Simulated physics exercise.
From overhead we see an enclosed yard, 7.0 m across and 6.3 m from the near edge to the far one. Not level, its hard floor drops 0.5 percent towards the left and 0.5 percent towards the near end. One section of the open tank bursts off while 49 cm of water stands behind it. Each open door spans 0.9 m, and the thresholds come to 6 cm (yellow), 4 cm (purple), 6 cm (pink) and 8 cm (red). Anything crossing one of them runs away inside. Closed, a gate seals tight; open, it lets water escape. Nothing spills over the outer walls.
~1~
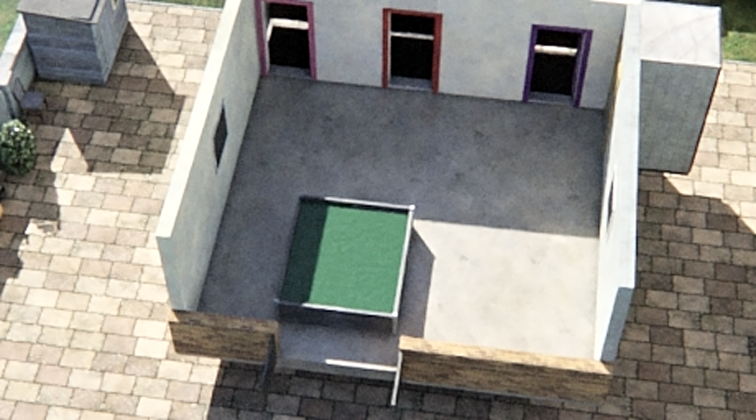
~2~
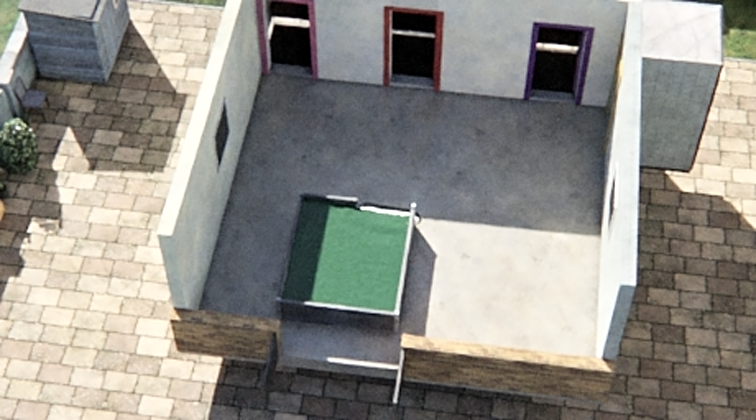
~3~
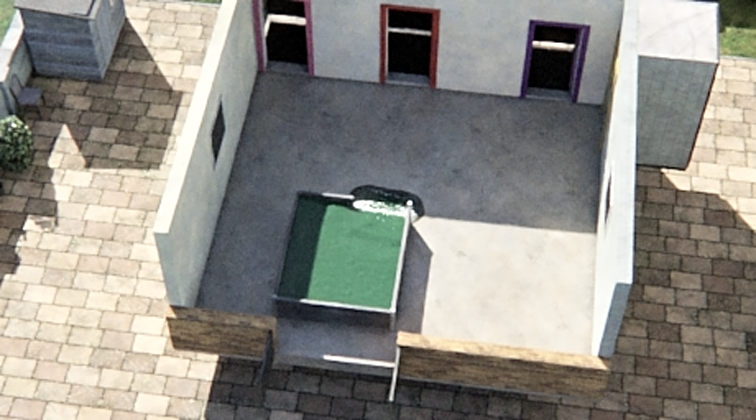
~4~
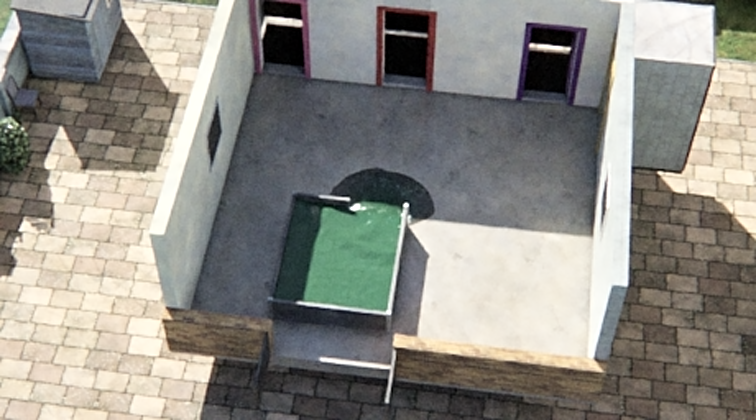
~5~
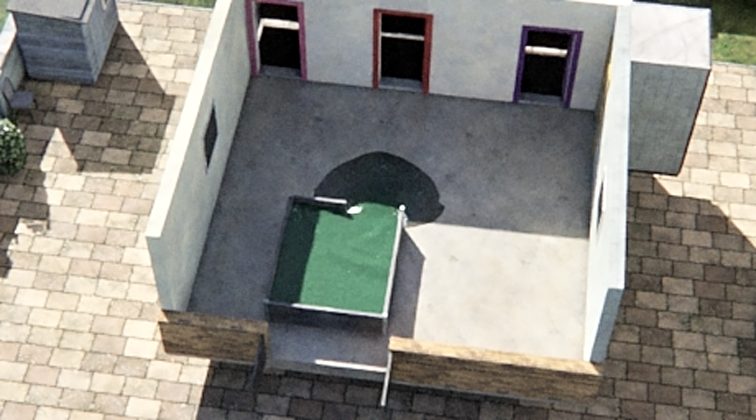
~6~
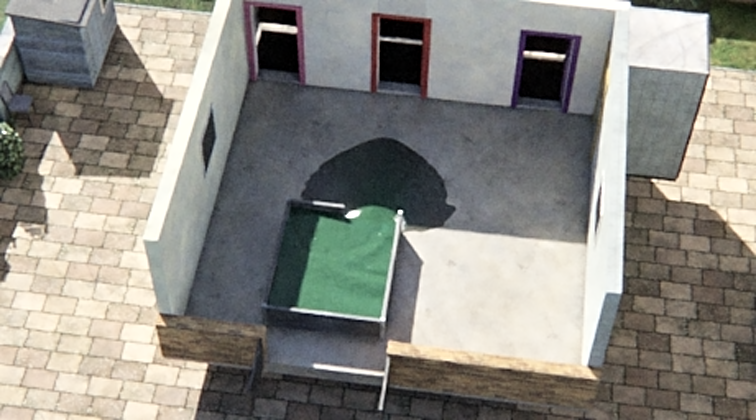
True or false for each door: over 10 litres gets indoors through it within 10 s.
Yellow door - true, purple door - true, pink door - true, red door - true.
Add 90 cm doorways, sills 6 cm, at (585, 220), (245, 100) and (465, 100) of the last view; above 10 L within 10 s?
Door 1: Lower; door 2: Higher; door 3: Higher.
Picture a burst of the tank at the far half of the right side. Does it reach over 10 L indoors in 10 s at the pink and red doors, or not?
Outcome at pink: Not exceeded; outcome at red: Not exceeded.
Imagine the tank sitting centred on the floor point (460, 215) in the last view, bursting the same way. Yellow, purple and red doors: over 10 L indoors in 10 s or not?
Yellow: Too much; purple: Too much; red: Within limit.
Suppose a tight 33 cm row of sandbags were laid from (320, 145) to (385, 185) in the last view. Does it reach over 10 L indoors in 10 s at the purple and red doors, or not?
Checking the limit, purple is too much, red is fine.
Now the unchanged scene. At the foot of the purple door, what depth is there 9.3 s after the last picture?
Around 6.0 cm there.
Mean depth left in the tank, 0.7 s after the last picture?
Some 39 cm on average.
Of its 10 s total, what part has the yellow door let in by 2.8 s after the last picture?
Around 5 percent.
Then, 0.7 s after the last picture water covers 20 % of the floor and is deepest (26 cm) near (377, 220); yellow door not reached, purple door not reached, pink door not reached, red door 12 cm at the sill, 0 L in.
Then, 1.5 s after the last picture water covers 35 % of the floor and is deepest (24 cm) near (377, 220); yellow door not reached, purple door not reached, pink door not reached, red door 19 cm at the sill, 27 L in.
Then, 2.8 s after the last picture water covers 40 % of the floor and is deepest (20 cm) near (248, 84); yellow door 12 cm at the sill, 2 L in, purple door 8 cm at the sill, 10 L in, pink door 8 cm at the sill, 1 L in, red door 17 cm at the sill, 86 L in.
Then, 5.3 s after the last picture water covers 60 % of the floor and is deepest (12 cm) near (377, 220); yellow door 10 cm at the sill, 67 L in, purple door 7 cm at the sill, 24 L in, pink door 10 cm at the sill, 24 L in, red door 11 cm at the sill, 122 L in.
Then, 9.3 s after the last picture water covers 90 % of the floor and is deepest (10 cm) near (185, 313); yellow door 6 cm at the sill, 87 L in, purple door 6 cm at the sill, 46 L in, pink door 8 cm at the sill, 51 L in, red door 6 cm at the sill, 129 L in.
